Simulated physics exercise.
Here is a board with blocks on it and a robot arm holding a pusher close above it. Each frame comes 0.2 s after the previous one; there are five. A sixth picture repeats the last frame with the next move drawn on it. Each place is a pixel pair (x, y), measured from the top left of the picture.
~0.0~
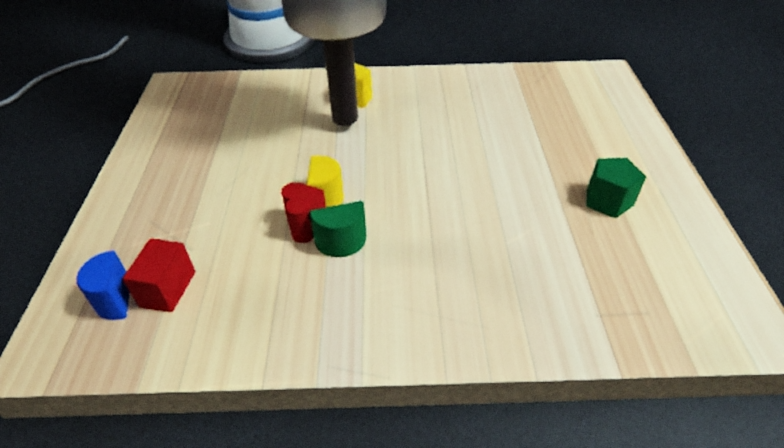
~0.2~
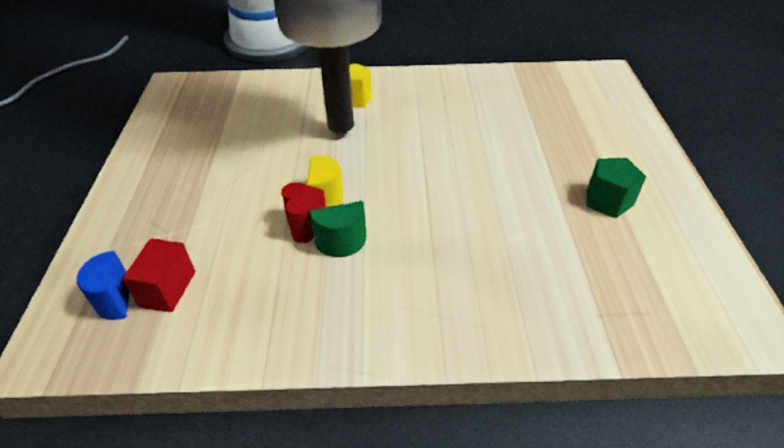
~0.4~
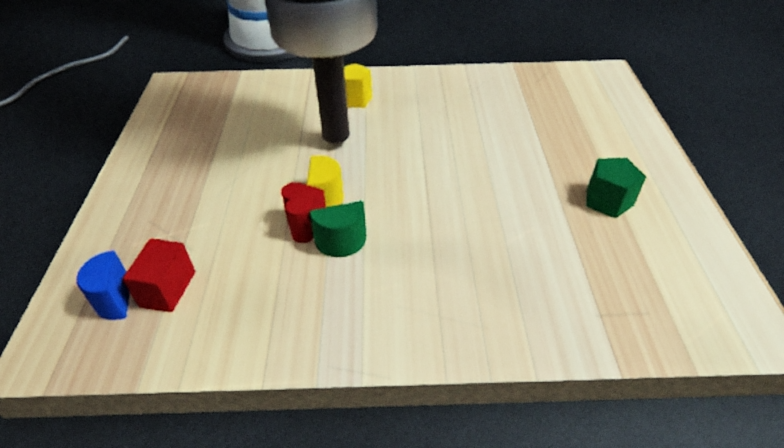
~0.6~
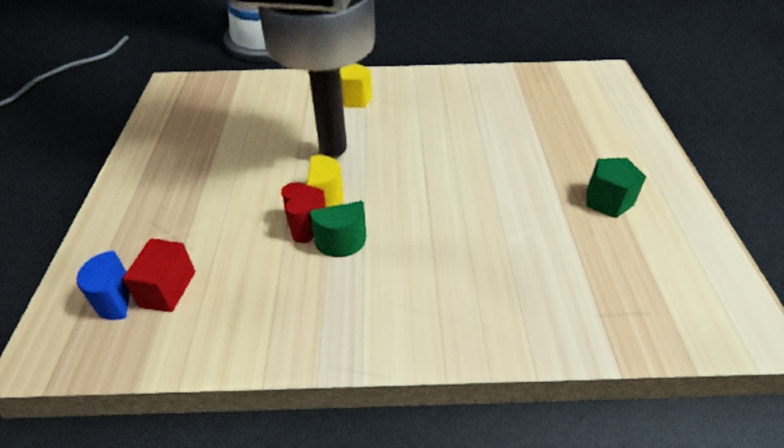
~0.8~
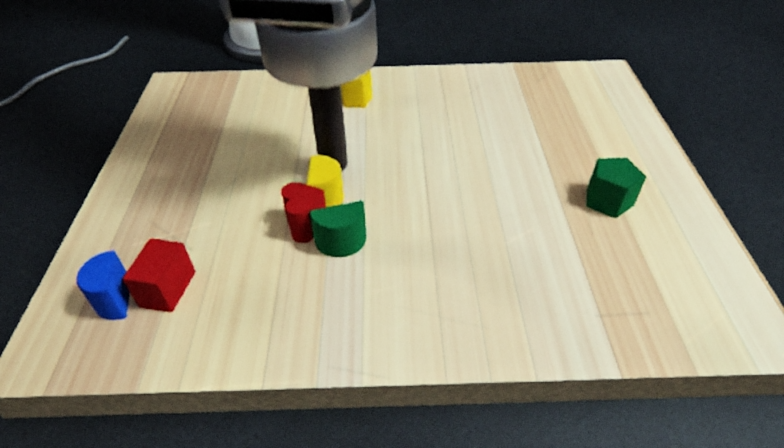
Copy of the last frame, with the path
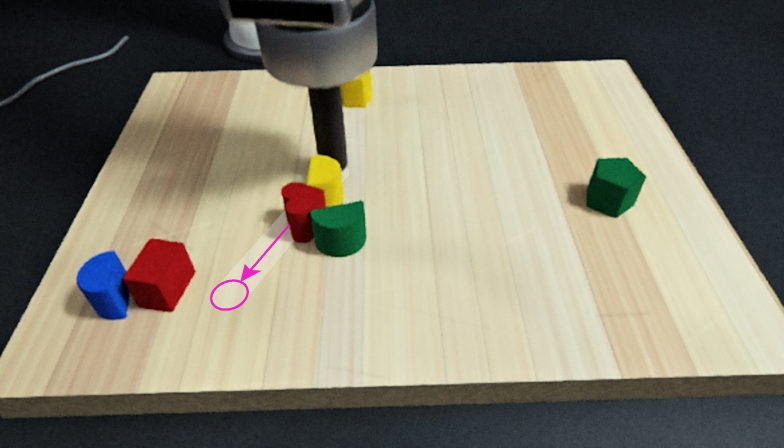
The footage shows a robot arm holding a dark pusher above a wooden board with red, yellow, green and blue blocks; the pusher moves slowly toward the viewer and slightly left, nearing the central cluster, while the blocks stay still.
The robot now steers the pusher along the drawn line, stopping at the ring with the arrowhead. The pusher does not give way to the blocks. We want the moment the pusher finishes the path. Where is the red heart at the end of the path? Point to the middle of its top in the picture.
I expect it at (286, 264).
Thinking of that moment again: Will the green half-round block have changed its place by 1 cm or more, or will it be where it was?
The green half-round block moves.
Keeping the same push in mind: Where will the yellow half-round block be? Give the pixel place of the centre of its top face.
It sits at (296, 228).
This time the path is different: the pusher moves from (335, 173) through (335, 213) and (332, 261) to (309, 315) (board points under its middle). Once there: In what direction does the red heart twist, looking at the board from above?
Prediction: Clockwise.
Path on the board, in a line from (335, 173) to (230, 295).
The first path, step by step. One third of the way, pusher at (302, 200); red heart at (287, 221), turned 15° clockwise; yellow half-round block at (310, 202), turned 55° anticlockwise; green half-round block at (341, 219), turned 30° anticlockwise.
Two thirds of the way, pusher at (267, 240); red heart at (286, 264); yellow half-round block at (296, 228), turned 110° anticlockwise; green half-round block at (345, 224), turned 55° anticlockwise.
At the end, pusher at (226, 286); red oblong in place; red heart at (286, 264); yellow half-round block at (296, 228), turned 110° anticlockwise; green half-round block at (345, 224), turned 55° anticlockwise.
